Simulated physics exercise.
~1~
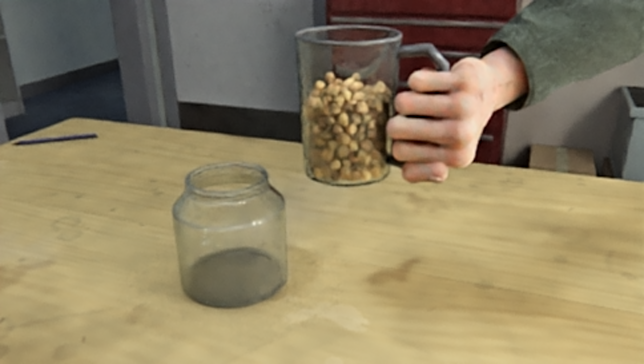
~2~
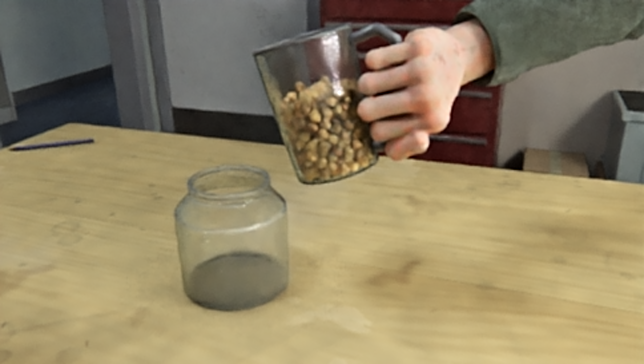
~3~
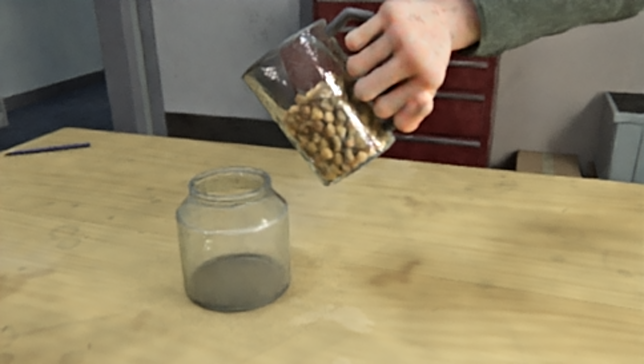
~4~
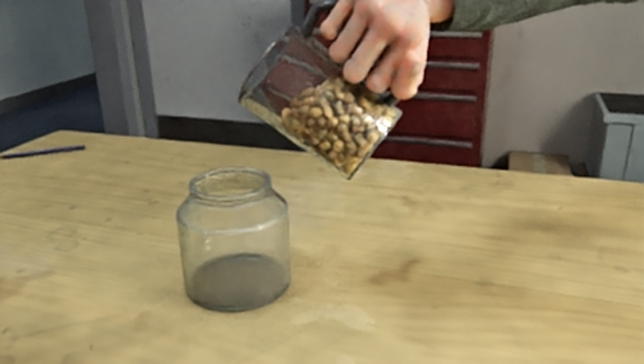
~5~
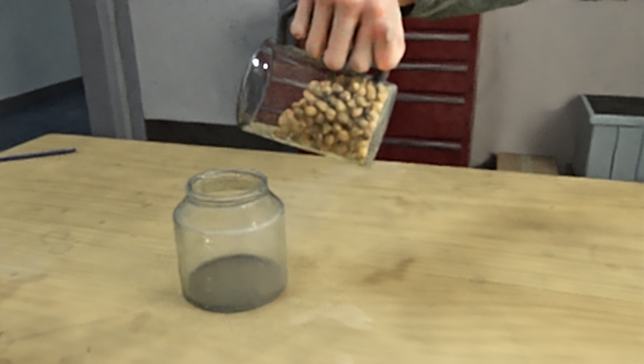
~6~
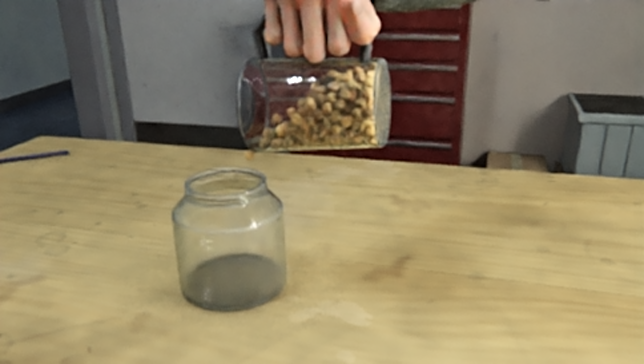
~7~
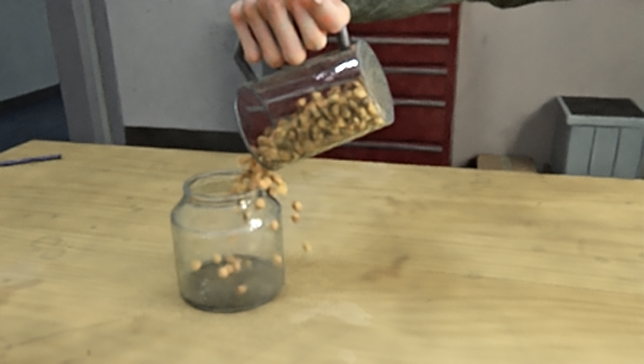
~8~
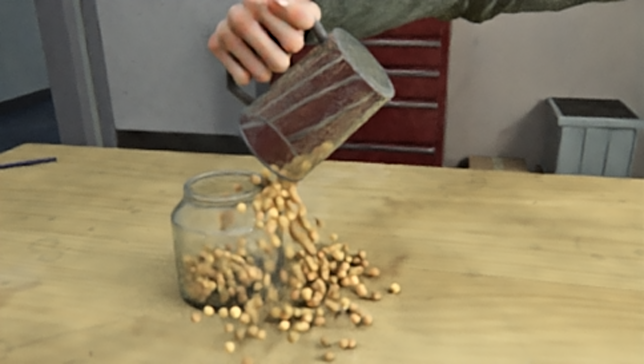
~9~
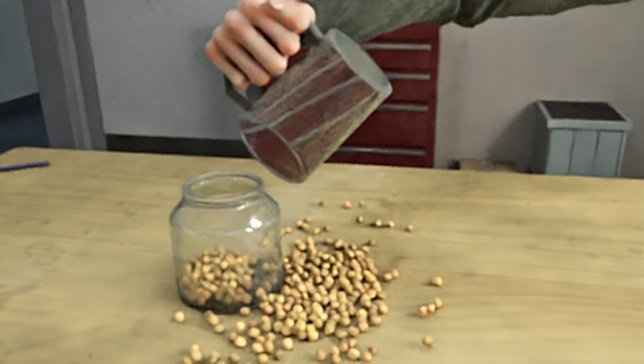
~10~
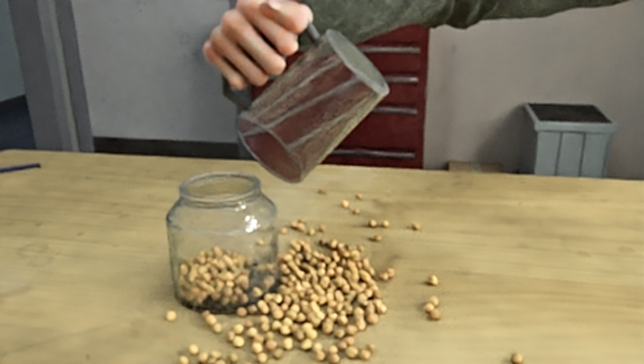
A hand tips a glass cup of chickpeas, spilling most beside the partly filled jar.
